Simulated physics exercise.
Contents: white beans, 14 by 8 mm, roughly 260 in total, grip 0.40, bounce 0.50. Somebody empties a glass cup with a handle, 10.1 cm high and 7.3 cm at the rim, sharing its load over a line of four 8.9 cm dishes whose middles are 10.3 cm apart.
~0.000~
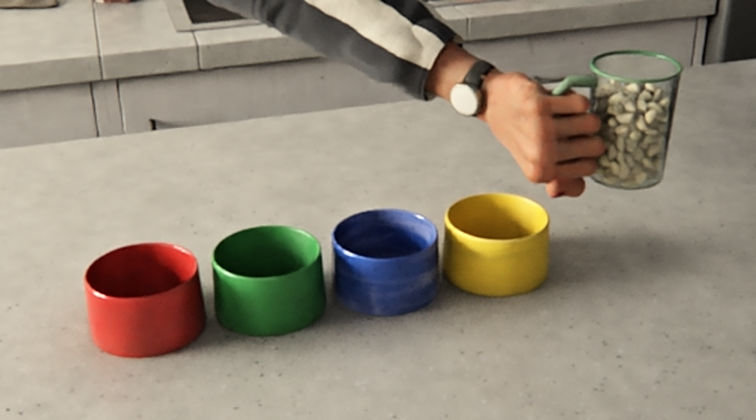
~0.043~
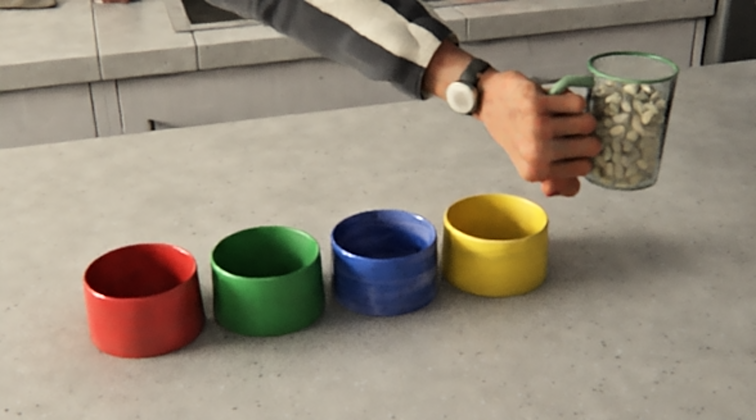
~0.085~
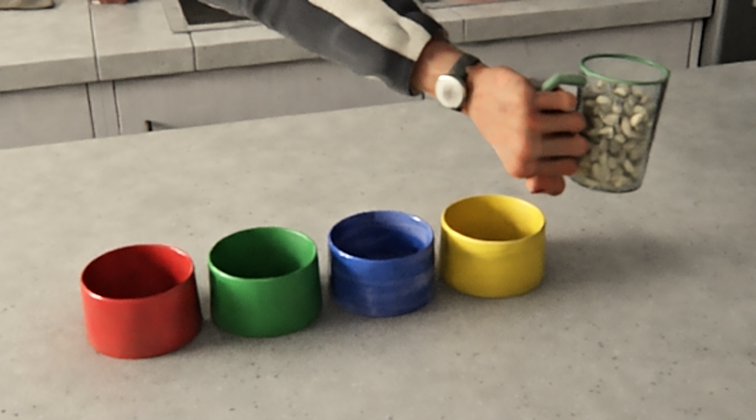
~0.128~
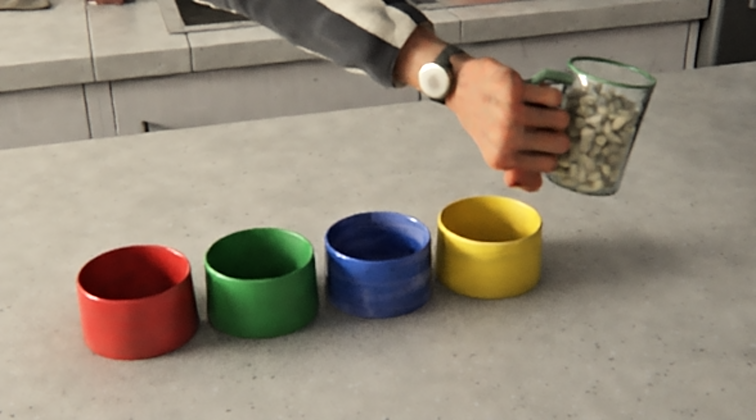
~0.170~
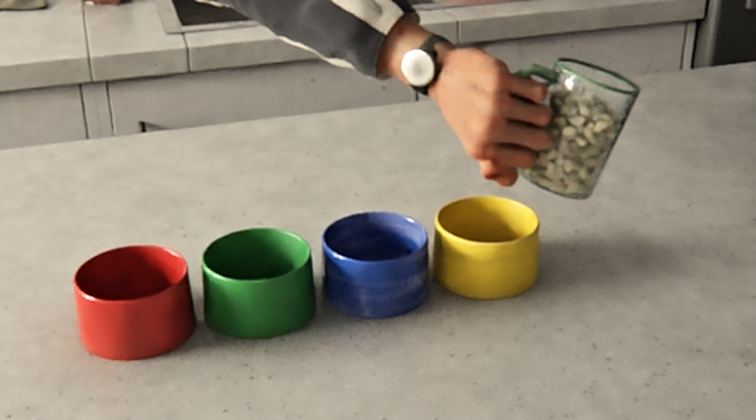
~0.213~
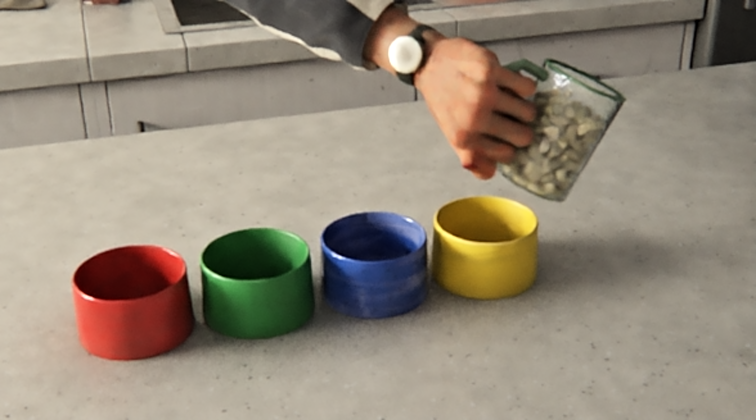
A hand moves a clear cup of pale pieces left toward four colored dishes, tilting it.
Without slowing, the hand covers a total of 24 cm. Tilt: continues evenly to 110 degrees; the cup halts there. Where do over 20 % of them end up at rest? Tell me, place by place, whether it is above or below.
One by one: Red: Keeps a fifth or less; blue: Keeps more than a fifth; green: Keeps a fifth or less; yellow: Keeps a fifth or less; counter: Keeps more than a fifth.
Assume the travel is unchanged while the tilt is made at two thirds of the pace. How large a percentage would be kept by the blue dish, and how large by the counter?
The blue dish would get 50 and the counter 50.
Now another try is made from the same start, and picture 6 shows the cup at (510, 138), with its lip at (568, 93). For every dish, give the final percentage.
Red: 0 / blue: 50 / green: 0 / yellow: 10.
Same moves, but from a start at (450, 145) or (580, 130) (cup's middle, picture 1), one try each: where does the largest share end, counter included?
In the first try green collects the most, and in the second it's blue.
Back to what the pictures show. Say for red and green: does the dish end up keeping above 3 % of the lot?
Note - red negative, green negative.
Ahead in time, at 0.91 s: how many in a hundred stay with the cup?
Somewhere near 80 per cent.
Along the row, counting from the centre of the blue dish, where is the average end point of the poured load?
I'd say about 4 cm, heading up the x axis.
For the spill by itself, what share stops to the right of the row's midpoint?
100 percent.
Then, at 0.46 s, tilt 69 degrees; cup holds 100 %.
After 0.62 s, tilt 96 degrees; cup holds 100 %.
After 0.91 s, tilt 110 degrees; cup holds 80 %, blue 15 %.
In the end, at 2.5 s, red 0 %, blue 50 %, green 0 %, yellow 10 %, counter 40 %.
